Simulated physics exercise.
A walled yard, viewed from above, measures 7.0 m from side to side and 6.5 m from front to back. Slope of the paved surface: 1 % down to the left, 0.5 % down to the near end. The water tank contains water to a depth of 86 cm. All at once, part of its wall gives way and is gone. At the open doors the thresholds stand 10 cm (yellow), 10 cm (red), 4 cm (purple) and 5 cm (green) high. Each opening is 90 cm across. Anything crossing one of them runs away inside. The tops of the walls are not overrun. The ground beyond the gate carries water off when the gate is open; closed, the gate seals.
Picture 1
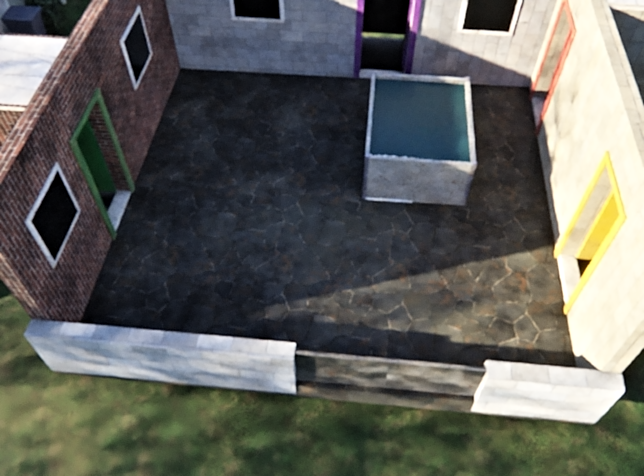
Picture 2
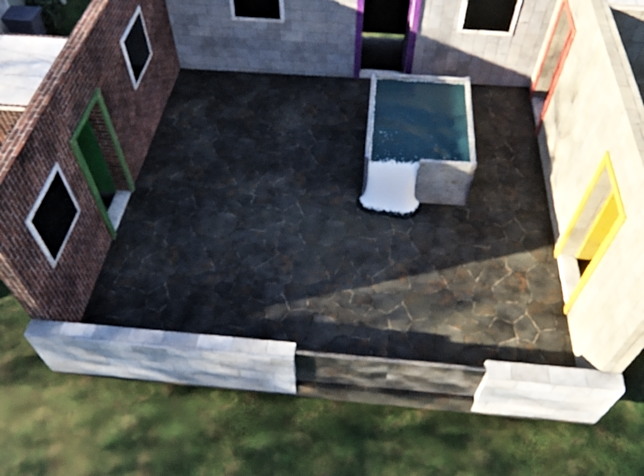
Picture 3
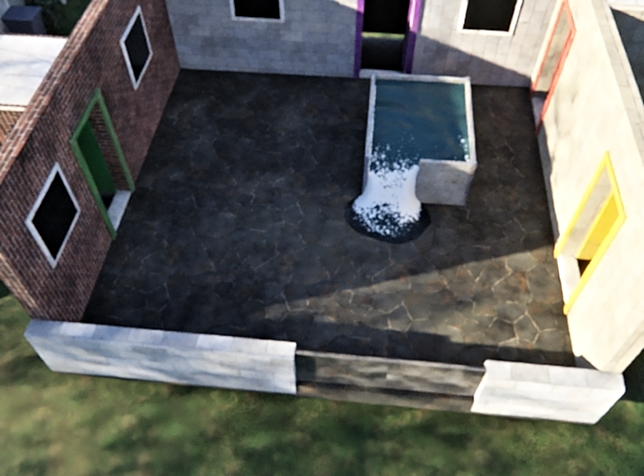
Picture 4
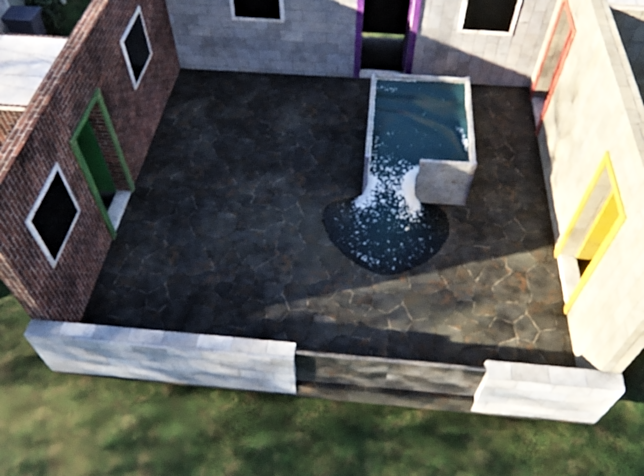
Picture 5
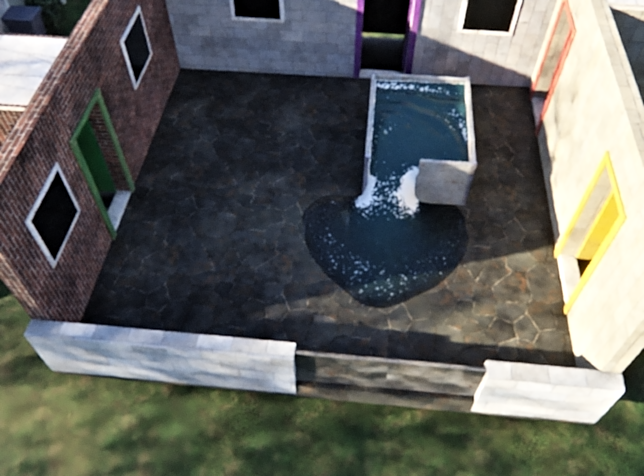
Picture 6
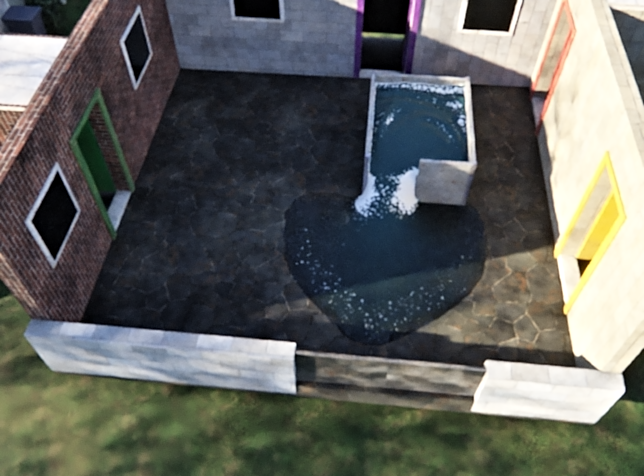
We see a walled yard from above as the front left part of a water tank's wall vanishes and foaming water pours through the gap, spreading across the dark paving in a widening, rounded pool toward the low front wall.
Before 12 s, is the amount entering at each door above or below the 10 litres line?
In the end yellow door: Not over, red door: Not over, purple door: Over, green door: Over.
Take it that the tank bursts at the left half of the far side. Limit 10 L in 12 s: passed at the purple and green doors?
Outcome at purple: Exceeded; outcome at green: Not exceeded.
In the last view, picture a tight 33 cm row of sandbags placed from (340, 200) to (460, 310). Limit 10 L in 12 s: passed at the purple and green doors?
Against the limit, the purple door stays within it and the green door goes beyond it.
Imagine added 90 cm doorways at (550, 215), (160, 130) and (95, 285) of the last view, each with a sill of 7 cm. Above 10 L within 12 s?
In turn: Short of it, short of it, beyond it.
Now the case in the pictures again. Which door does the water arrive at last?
Last: Purple.
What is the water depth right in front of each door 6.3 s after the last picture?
Depths in cm: Yellow 6, red 5, purple 1, green 8.
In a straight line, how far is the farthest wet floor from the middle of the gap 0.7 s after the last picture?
About 4.0 m out.
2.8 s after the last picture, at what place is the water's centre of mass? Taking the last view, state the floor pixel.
(363, 245).
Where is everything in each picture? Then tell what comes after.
In the first frame, the water tank at (420, 119) is whole and still, 86 cm deep.
In the second frame, water pours out at (391, 185) and has run 0.5 m, to (414, 211); typically 8 cm deep outside, 86 cm at the water tank's back.
In the third frame, the front is at (402, 239), 0.9 m from the gap at (391, 186); 0.8 m2 of floor is under water; 86 cm left at the back of the water tank.
In the fourth frame, water pours out at (391, 187) and has run 1.5 m, to (386, 271); typically 8 cm deep outside, 84 cm at the water tank's back.
In the fifth frame, the front is at (364, 300), 2.1 m from the gap at (391, 187); 3.8 m2 of floor is under water; 77 cm left at the back of the water tank.
In the sixth frame, the front is at (358, 335), 2.7 m from the gap at (391, 186); 5.9 m2 of floor is under water; 72 cm left at the back of the water tank.
Then, 0.7 s after the last picture water covers 30 % of the floor and is deepest (40 cm) near (385, 206); yellow door not reached, red door not reached, purple door not reached, green door not reached.
Then, 1.5 s after the last picture water covers 40 % of the floor and is deepest (37 cm) near (580, 394); yellow door 3 cm at the sill, 0 L in, red door not reached, purple door not reached, green door not reached.
Then, 2.8 s after the last picture water covers 45 % of the floor and is deepest (30 cm) near (83, 350); yellow door 7 cm at the sill, 0 L in, red door not reached, purple door not reached, green door 7 cm at the sill, 0 L in.
Then, 6.3 s after the last picture water covers 85 % of the floor and is deepest (16 cm) near (120, 353); yellow door 6 cm at the sill, 0 L in, red door 5 cm at the sill, 0 L in, purple door 1 cm at the sill, 0 L in, green door 8 cm at the sill, 15 L in.
Then, 11.3 s after the last picture water covers 100 % of the floor and is deepest (12 cm) near (71, 349); yellow door 3 cm at the sill, 0 L in, red door 4 cm at the sill, 0 L in, purple door 8 cm at the sill, 37 L in, green door 7 cm at the sill, 38 L in.
